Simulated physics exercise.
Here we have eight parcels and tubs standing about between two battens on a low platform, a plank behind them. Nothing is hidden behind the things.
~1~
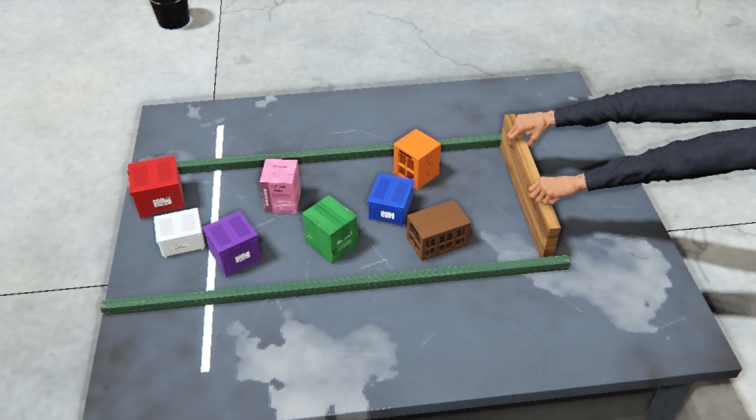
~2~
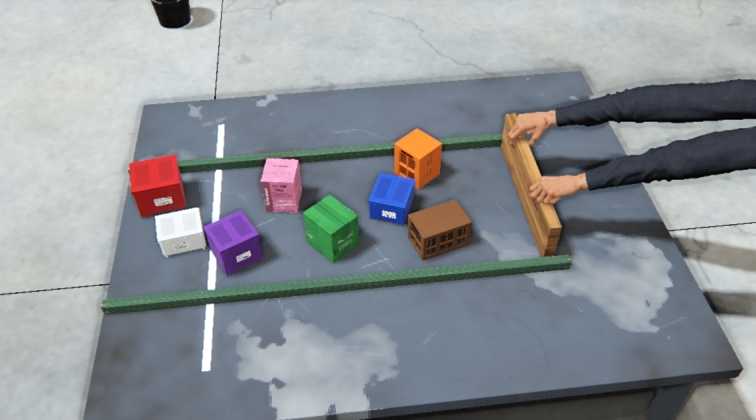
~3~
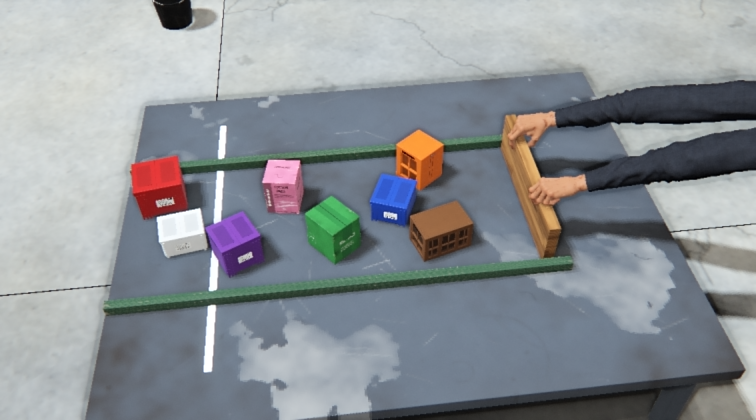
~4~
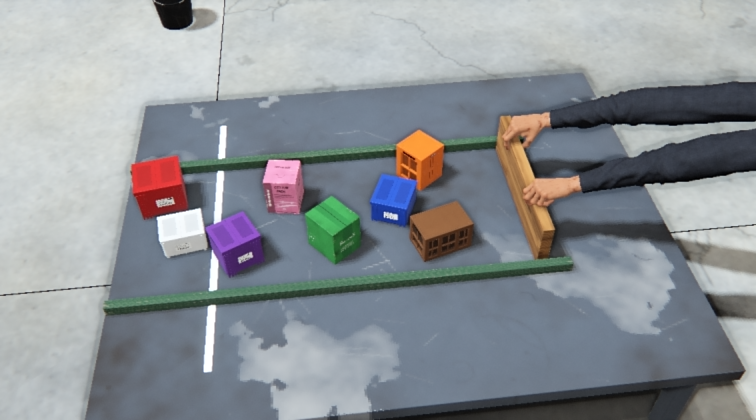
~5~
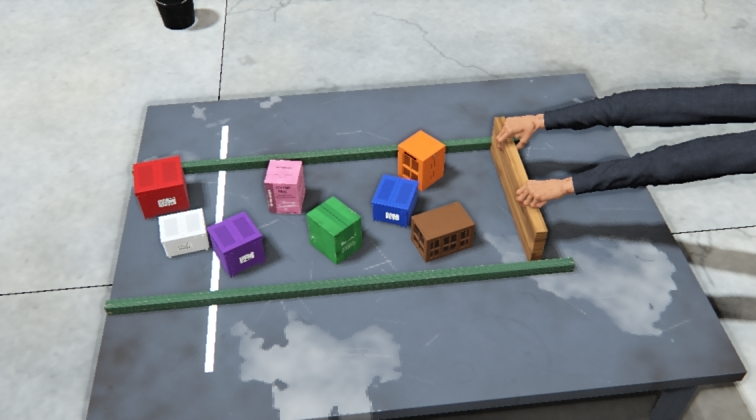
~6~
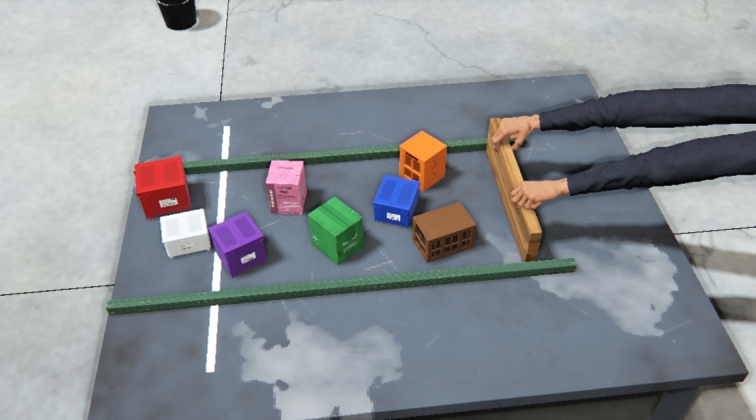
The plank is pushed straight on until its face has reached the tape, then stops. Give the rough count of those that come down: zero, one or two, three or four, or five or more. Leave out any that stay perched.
The number that fall off is one or two.
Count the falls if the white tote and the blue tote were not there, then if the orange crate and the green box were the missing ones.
First 1, then 0.
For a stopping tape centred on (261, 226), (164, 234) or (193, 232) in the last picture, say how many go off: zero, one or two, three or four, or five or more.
One after another: None at all; more than four; three or four.
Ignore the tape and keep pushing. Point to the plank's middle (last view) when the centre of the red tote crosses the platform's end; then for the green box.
For the red tote at (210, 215), for the green box at (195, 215).
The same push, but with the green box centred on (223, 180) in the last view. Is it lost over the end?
It remains up.
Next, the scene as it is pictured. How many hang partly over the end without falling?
1 of them.
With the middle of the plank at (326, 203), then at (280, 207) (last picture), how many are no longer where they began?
At the one place 6, at the other 7.
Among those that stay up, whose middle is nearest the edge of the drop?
That is the red tote.
Soon after, none off yet; red tote at rest near (164, 188); white tote at rest near (186, 234); purple tote at rest near (239, 245).
Then, none off yet; red tote at rest near (164, 188); white tote at rest near (186, 234); purple tote moving near (236, 246).
Further on, none off yet; red tote at rest near (164, 188); white tote moved a little near (166, 233); purple tote moved well along near (161, 260).
By the end, the number that fall off is one or two; fallen, purple tote and white tote.
